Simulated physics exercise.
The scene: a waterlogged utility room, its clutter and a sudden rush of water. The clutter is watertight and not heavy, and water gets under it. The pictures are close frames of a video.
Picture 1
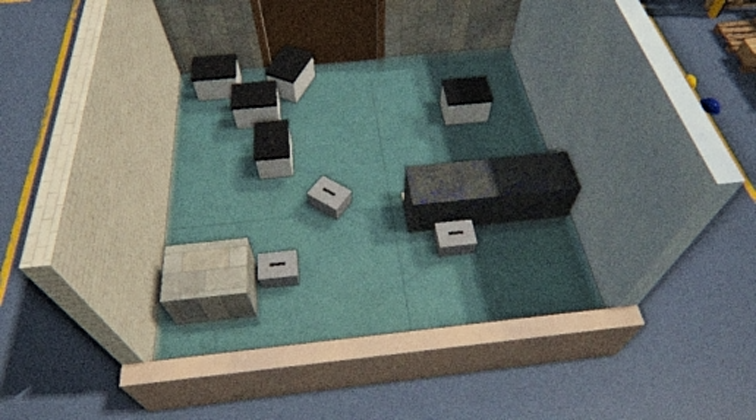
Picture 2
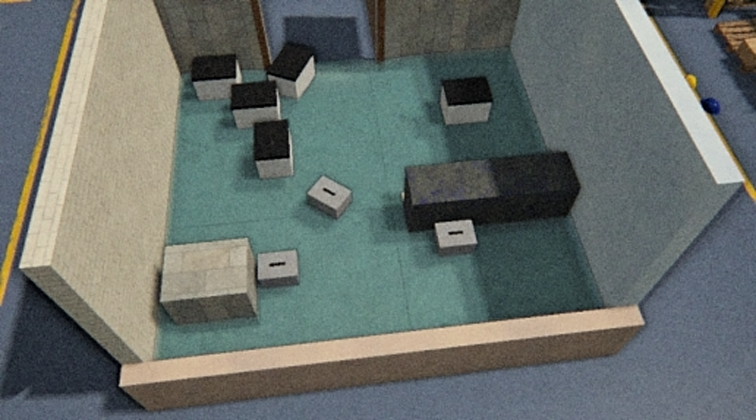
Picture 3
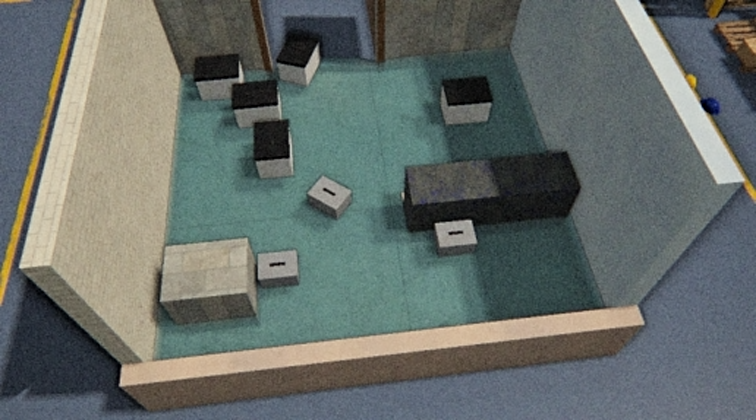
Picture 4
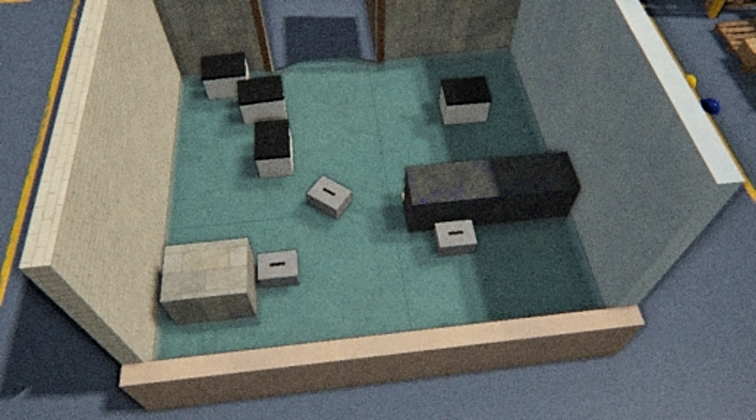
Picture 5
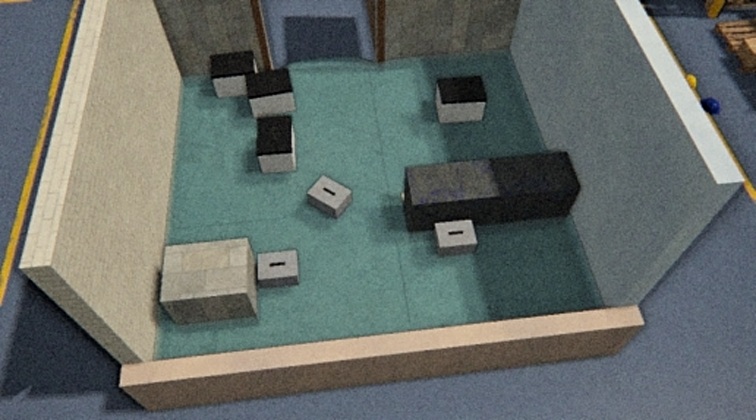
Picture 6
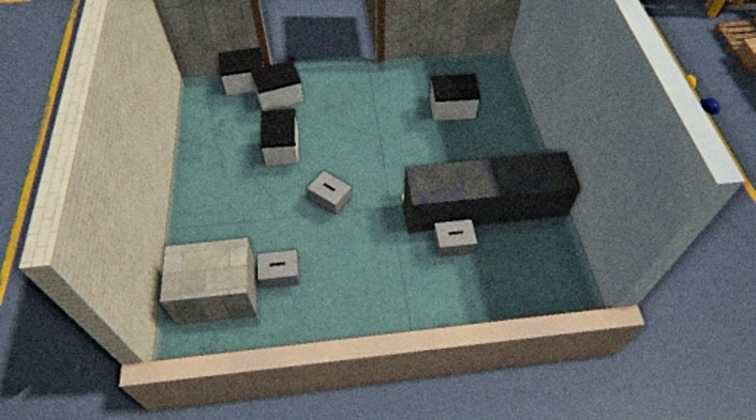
In a room with a green floor, the brown door at the back opened, one black-topped box slipped out through the doorway, and the other black-topped boxes drifted slightly while the long dark block stayed put.
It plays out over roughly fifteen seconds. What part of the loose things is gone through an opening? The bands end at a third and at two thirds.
That comes to two thirds or more.
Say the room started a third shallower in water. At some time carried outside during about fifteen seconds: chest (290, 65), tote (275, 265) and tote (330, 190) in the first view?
In turn: Carried outside, stays, washed out.
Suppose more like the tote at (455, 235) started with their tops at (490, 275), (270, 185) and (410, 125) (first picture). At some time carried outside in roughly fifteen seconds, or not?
In turn: Stays, yes, washed out.
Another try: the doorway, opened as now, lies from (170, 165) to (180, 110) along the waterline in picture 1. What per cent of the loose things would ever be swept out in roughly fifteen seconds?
Roughly 10 per cent.
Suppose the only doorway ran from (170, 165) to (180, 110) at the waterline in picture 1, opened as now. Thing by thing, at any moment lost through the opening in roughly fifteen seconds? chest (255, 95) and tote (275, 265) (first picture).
In turn: Gone, stays.
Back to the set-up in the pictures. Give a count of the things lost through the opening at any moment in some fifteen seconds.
6 of them.
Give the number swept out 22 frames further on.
6 of them.
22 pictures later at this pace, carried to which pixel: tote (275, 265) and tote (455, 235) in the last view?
Roughly at (220, 195) and (385, 214).
A moment on, 1 of 8 are out; 7 afloat.
Next, 4 of 8 are out; 4 afloat.
Later, 6 of 8 are out; 2 afloat.
In the end, 6 of 8 are out; 2 afloat.
